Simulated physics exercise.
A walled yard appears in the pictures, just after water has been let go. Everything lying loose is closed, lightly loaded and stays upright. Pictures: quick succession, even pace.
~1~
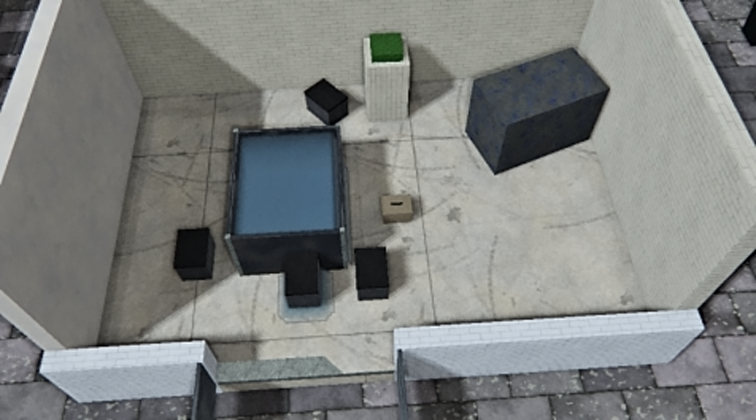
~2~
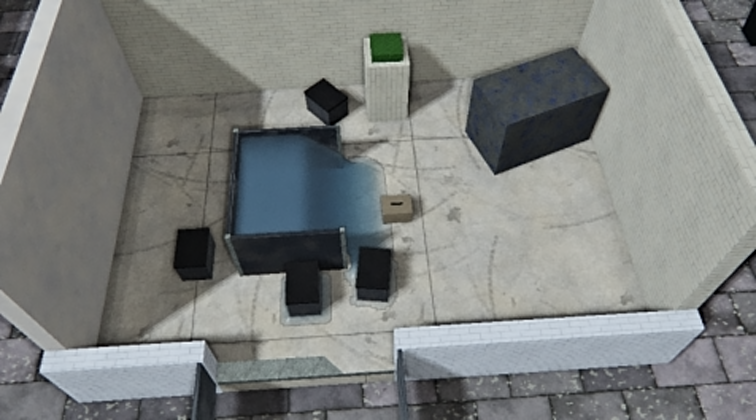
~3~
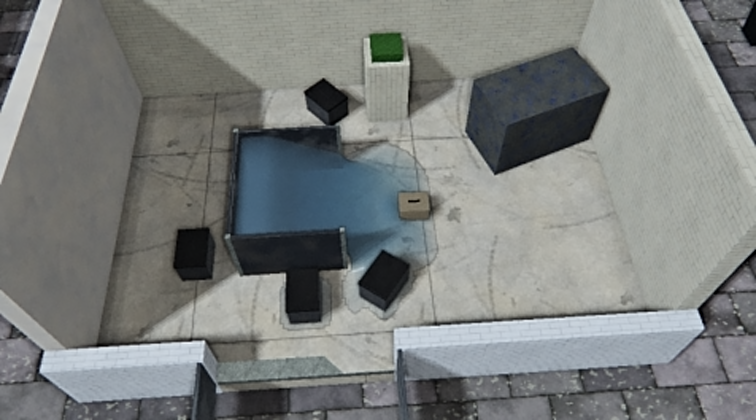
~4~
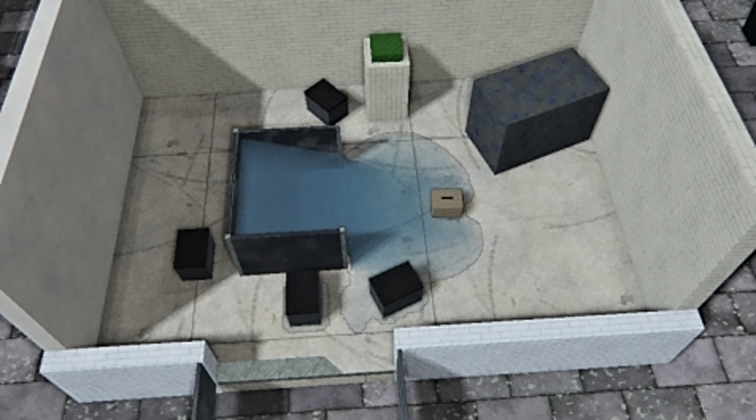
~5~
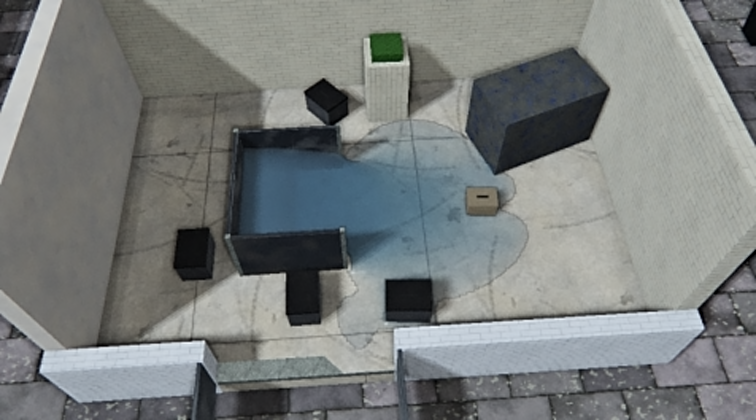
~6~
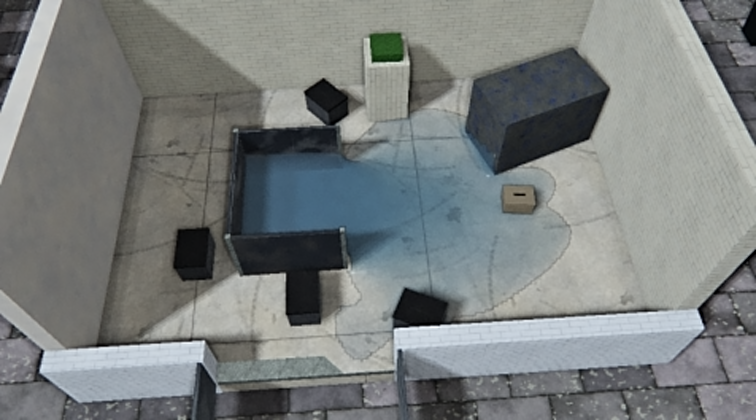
Water pours rightward from an open-sided tank, pushing a small tan box and a black box.
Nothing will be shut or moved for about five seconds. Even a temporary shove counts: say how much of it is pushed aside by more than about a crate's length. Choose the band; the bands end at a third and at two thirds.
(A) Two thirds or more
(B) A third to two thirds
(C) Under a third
B.
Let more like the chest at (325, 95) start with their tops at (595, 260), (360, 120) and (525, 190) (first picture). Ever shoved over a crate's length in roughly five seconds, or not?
Taking them one at a time: Goes the distance; falls short; goes the distance.
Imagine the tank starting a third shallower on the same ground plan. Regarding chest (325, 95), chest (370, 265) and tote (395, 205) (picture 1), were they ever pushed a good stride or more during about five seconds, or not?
Well, in sequence: Not carried that far, carried that far, carried that far.
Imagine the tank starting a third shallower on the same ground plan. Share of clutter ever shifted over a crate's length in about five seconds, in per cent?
Share displaced: Approx. 40 percent.
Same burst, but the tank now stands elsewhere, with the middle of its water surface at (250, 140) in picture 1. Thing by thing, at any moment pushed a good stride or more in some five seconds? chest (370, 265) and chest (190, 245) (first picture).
Findings in sequence - reached that distance; stopped sooner.
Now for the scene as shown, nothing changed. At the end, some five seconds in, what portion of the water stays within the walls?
Roughly 98 percent.
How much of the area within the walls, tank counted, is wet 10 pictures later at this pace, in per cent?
My estimate is about 55 per cent.
A moment on, 2 of 5 are well off their spots; 1 afloat.
Next, 2 of 5 are well off their spots; 1 afloat.
Later, 2 of 5 are well off their spots; 2 afloat.
In the end, 3 of 5 are well off their spots, and 3 have been at some point; 1 afloat.
